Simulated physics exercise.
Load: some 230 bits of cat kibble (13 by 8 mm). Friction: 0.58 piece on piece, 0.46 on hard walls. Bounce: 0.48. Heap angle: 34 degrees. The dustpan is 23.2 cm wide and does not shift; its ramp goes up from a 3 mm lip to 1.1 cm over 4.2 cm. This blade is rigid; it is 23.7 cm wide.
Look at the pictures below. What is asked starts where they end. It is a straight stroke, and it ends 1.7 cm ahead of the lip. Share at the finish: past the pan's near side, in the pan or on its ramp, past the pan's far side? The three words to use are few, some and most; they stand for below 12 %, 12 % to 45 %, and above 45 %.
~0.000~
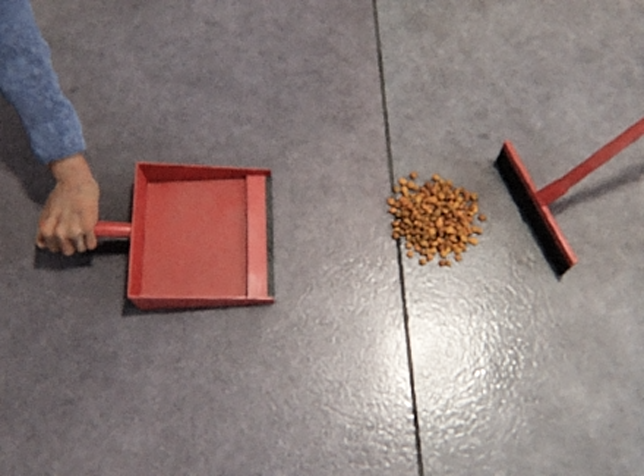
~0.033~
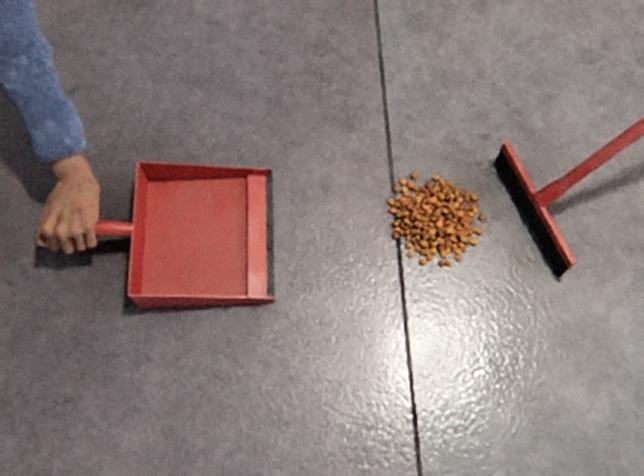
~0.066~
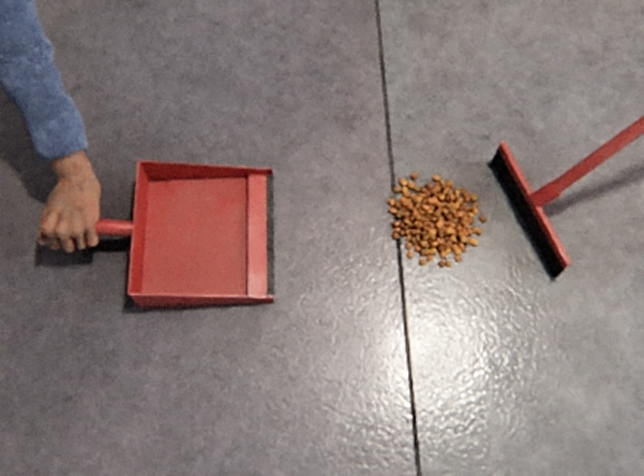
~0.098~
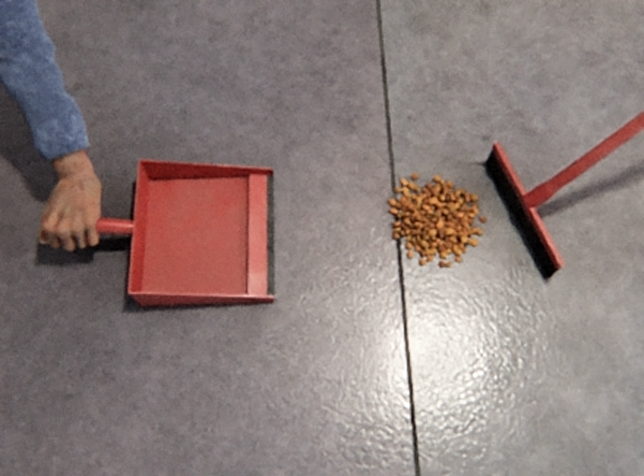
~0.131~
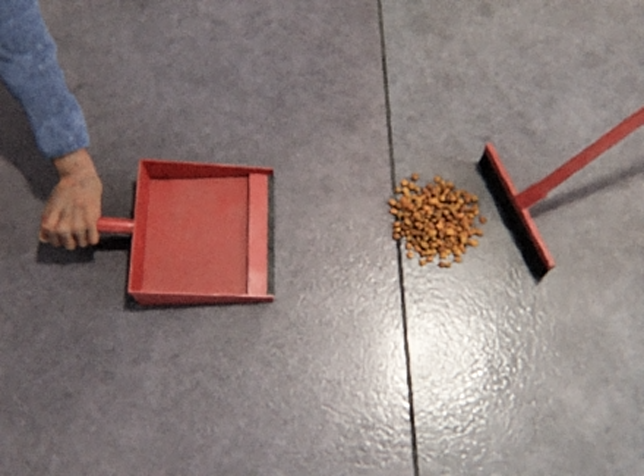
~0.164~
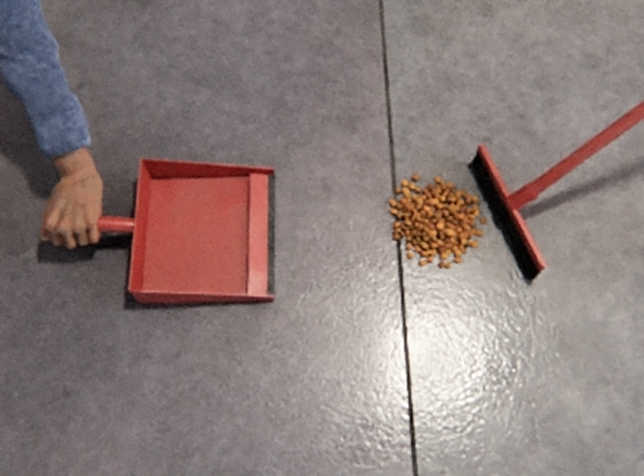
Near side: Few, pan: Few, far side: Few.
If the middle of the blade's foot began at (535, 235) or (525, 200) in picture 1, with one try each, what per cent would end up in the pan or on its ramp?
Roughly 15 % and 5 %.
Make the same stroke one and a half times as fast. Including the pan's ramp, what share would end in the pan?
It would come to roughly 10 percent.
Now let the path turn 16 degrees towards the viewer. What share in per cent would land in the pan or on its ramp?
Roughly 20 percent.
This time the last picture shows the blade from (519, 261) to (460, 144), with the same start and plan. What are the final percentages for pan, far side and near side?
Pan 5; far 10; near 0.
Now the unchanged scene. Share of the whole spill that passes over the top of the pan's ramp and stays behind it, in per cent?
Something like 0 per cent of the whole.
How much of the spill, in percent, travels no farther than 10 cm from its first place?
About 0 %.
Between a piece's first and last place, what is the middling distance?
Around 24 centimetres.
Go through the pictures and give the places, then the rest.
In the first picture, blade from (572, 263) to (506, 146), moved 0.0 cm, 0 of the pieces shifted so far; middle of the pieces at (438, 217); pan at (197, 241).
In the second picture, blade from (571, 264) to (505, 146), moved 0.2 cm, 0 of the pieces shifted so far; middle of the pieces at (438, 217).
In the third picture, blade from (566, 264) to (502, 147), moved 0.9 cm, 0 of the pieces shifted so far; middle of the pieces at (438, 217).
In the fourth picture, blade from (559, 265) to (496, 148), moved 2.0 cm, 0 of the pieces shifted so far; middle of the pieces at (438, 218).
In the fifth picture, blade from (550, 266) to (488, 149), moved 3.4 cm, 0 of the pieces shifted so far; middle of the pieces at (438, 218).
In the sixth picture, blade from (542, 267) to (481, 149), moved 4.8 cm, 0 of the pieces shifted so far; middle of the pieces at (439, 219); pan at (199, 237). The blade's pace is about 0.42 m/s, heading 3 degrees away from the viewer's side.
Then, at 0.55 s, middle of the blade 23 cm from the lip; 0 % over the lip, far side 0 %, near side 0 %.
After 0.81 s, middle of the blade 12 cm from the lip; 0 % over the lip, far side 0 %, near side 0 %.
After 1.17 s, middle of the blade 5 cm from the lip; 5 % over the lip, far side 5 %, near side 0 %.
At rest (1.5 s), near side 0 %, pan 5 %, far side 5 %, in front of the lip or behind the blade 90 %.
